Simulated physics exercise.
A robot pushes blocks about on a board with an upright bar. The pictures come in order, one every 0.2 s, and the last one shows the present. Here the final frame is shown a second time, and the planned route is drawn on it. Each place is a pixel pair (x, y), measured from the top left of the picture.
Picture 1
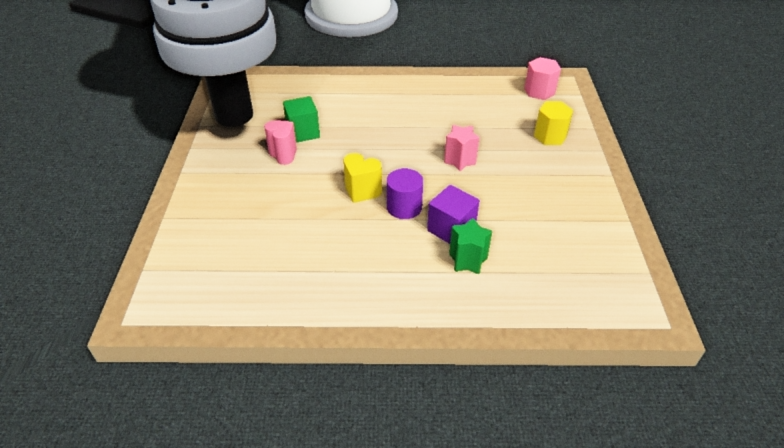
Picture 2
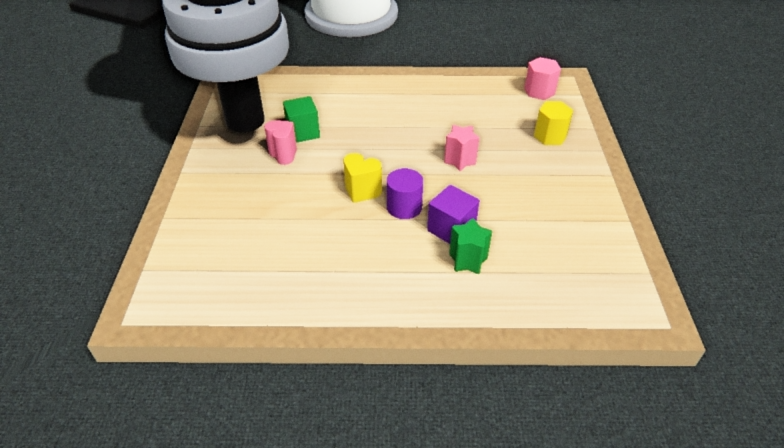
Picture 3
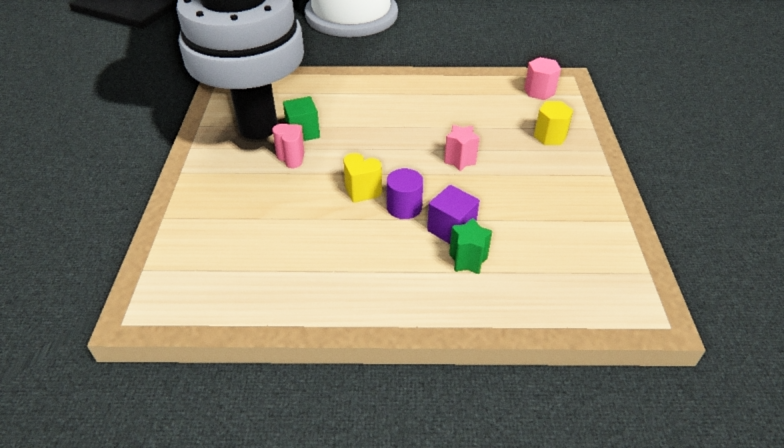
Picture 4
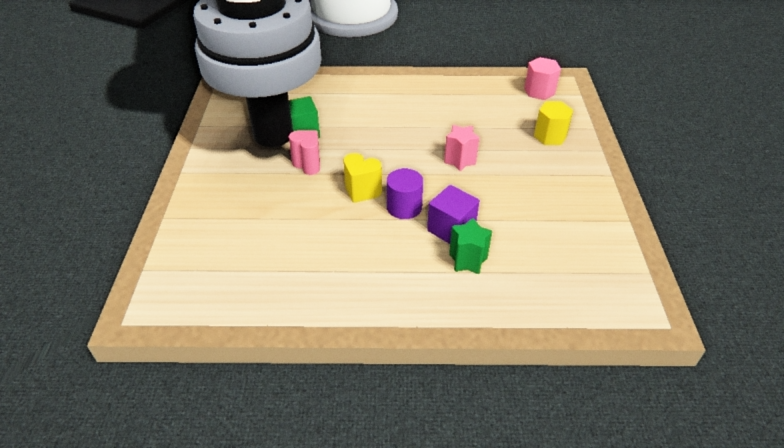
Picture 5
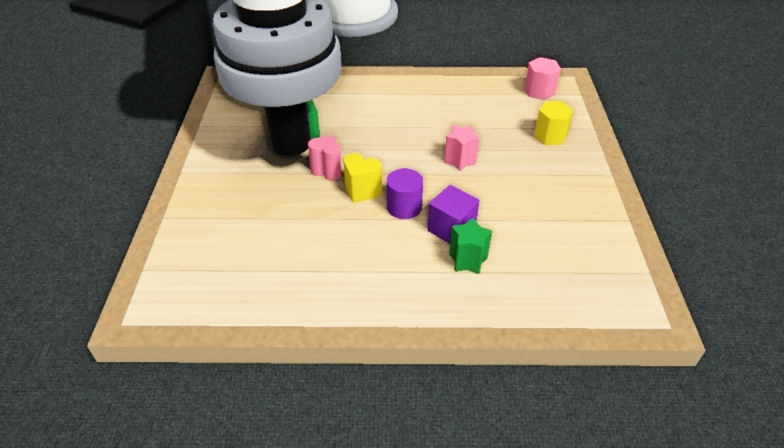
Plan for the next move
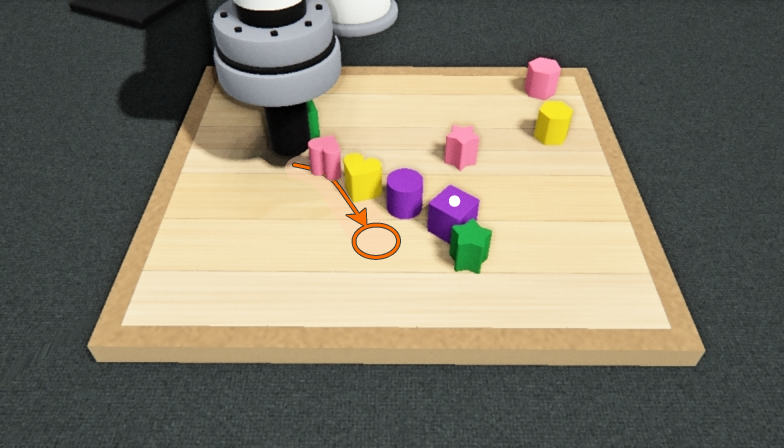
On a wooden board, a robot's upright bar pushes a pink heart-shaped block to the right.
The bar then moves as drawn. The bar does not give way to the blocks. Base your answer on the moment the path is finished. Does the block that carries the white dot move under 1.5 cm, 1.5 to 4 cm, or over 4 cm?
Short of 1.5 cm.
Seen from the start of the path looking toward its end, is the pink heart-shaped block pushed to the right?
I believe not.
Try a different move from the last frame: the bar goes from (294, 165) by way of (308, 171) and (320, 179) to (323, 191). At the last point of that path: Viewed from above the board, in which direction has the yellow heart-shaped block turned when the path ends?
Clockwise, looking down.
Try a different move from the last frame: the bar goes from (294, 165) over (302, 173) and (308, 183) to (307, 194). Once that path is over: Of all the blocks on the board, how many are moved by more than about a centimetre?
That push would leave one block displaced by more than about 1 cm.
Drawn move, from (294, 165) through (332, 180) and (354, 208) to (376, 241); the dot is on the purple square piece.
The first path, step by step. One third of the way, bar (331, 160); pink heart-shaped block (365, 148), turned 65° anticlockwise; yellow heart-shaped block (374, 167), turned 45° clockwise; purple cylinder (407, 181).
Two thirds of the way, bar (353, 188); pink heart-shaped block (368, 148), turned 85° anticlockwise; yellow heart-shaped block (388, 175); purple cylinder (426, 184).
At the end, bar (376, 220); pink heart-shaped block (368, 148), turned 85° anticlockwise; yellow heart-shaped block (392, 176), turned 20° anticlockwise; purple cylinder (430, 182); purple square piece still; green star-shaped block still.
